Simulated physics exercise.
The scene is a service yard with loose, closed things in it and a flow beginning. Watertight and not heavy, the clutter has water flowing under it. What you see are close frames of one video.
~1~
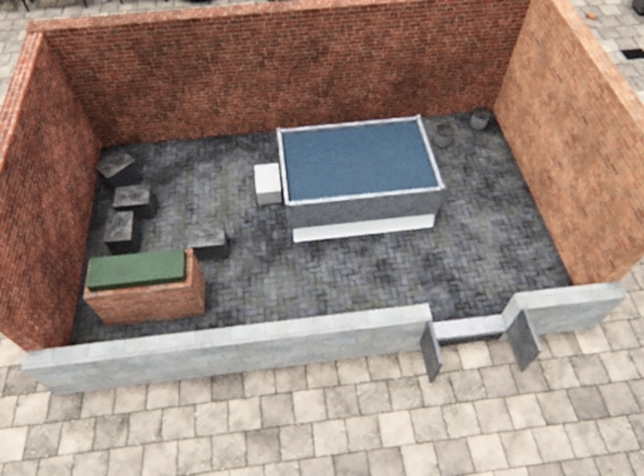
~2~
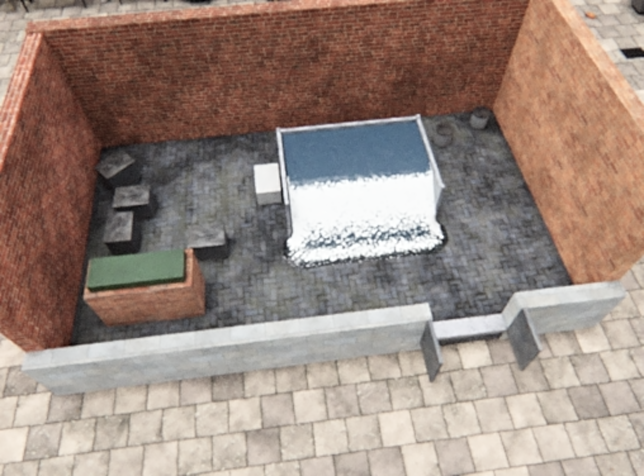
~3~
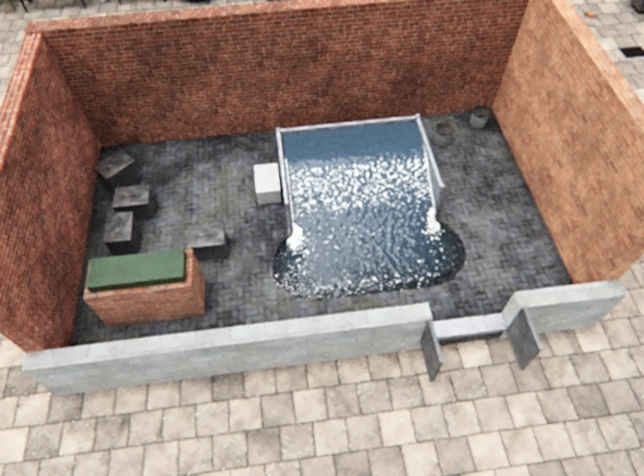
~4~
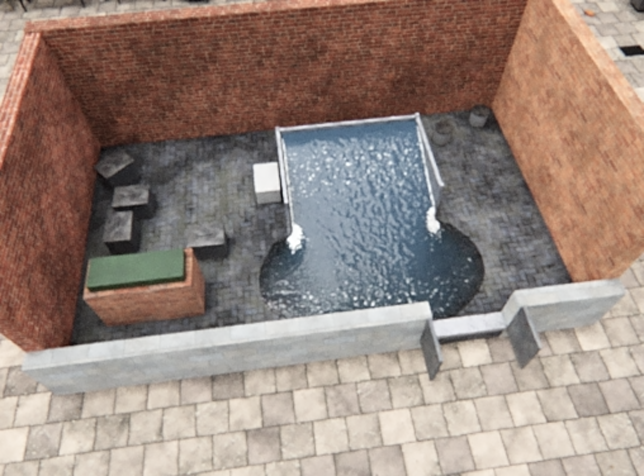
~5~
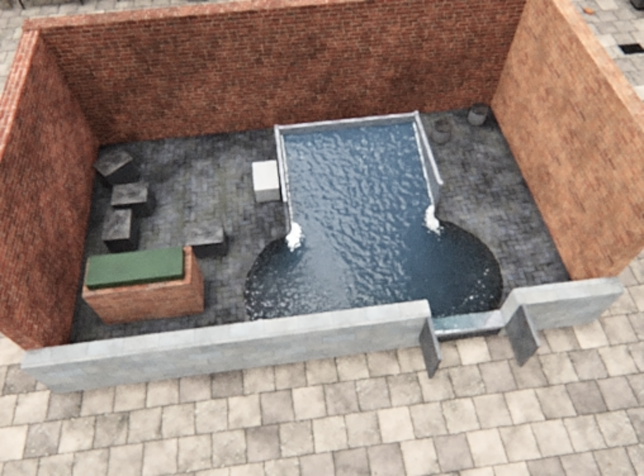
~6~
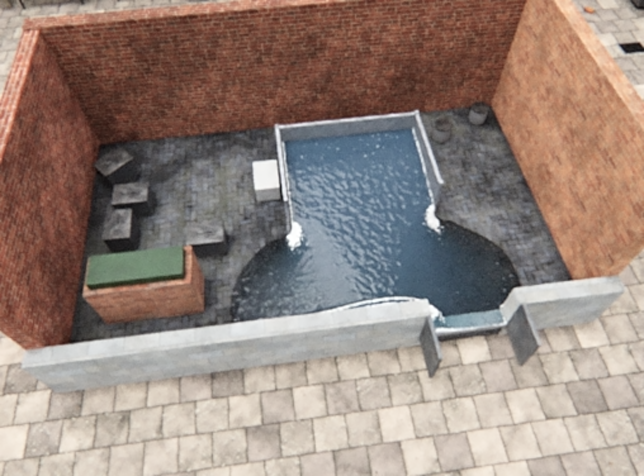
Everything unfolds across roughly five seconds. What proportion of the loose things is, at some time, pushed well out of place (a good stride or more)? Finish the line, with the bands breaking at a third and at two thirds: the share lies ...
The share lies between a third and two thirds.
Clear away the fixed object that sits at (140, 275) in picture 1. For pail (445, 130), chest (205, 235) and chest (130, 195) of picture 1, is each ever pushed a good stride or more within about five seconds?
The first remained nearby, the second remained nearby, and the third traveled far.
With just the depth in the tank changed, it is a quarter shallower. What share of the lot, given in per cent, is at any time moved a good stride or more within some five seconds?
Roughly 20 per cent of them.
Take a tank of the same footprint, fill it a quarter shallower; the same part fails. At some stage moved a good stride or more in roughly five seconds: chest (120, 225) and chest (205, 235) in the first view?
So the first made it that far, and the second made it that far.
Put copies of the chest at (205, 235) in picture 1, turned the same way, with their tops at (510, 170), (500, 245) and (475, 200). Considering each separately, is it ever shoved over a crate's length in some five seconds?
Taking them one at a time: Goes the distance; goes the distance; falls short.
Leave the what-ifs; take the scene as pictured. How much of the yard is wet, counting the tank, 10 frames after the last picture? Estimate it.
I'd put it at around 45 in a hundred.
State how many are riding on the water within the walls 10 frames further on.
Count: 0.
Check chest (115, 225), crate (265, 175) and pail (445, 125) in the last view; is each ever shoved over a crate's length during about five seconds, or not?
Note, listed order - moved a long way / never went far / never went far.
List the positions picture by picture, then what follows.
In the first picture, a pail is out of sight; a chest at (119, 226), on the bottom; 0 of 8 have shifted.
In the second picture, a pail is out of sight; a chest at (119, 227) rests on the ground; 0 of 8 have shifted.
In the third picture, a pail is out of sight; a chest at (118, 227), on the bottom; 0 of 8 have shifted.
In the fourth picture, a pail is out of sight; a chest at (118, 226), on the bottom; 0 of 8 have shifted.
In the fifth picture, a pail is out of sight; a chest at (117, 224), on the bottom; 0 of 8 have shifted.
In the sixth picture, a pail is out of sight; a chest at (117, 224), on the bottom; 0 of 8 have shifted.
A moment on, 0 of 8 are well off their spots; 0 afloat.
Next, 0 of 8 are well off their spots; 0 afloat.
Later, 1 of 8 are well off their spots; 1 afloat.
In the end, 5 of 8 are well off their spots, and 5 have been at some point; 4 afloat.
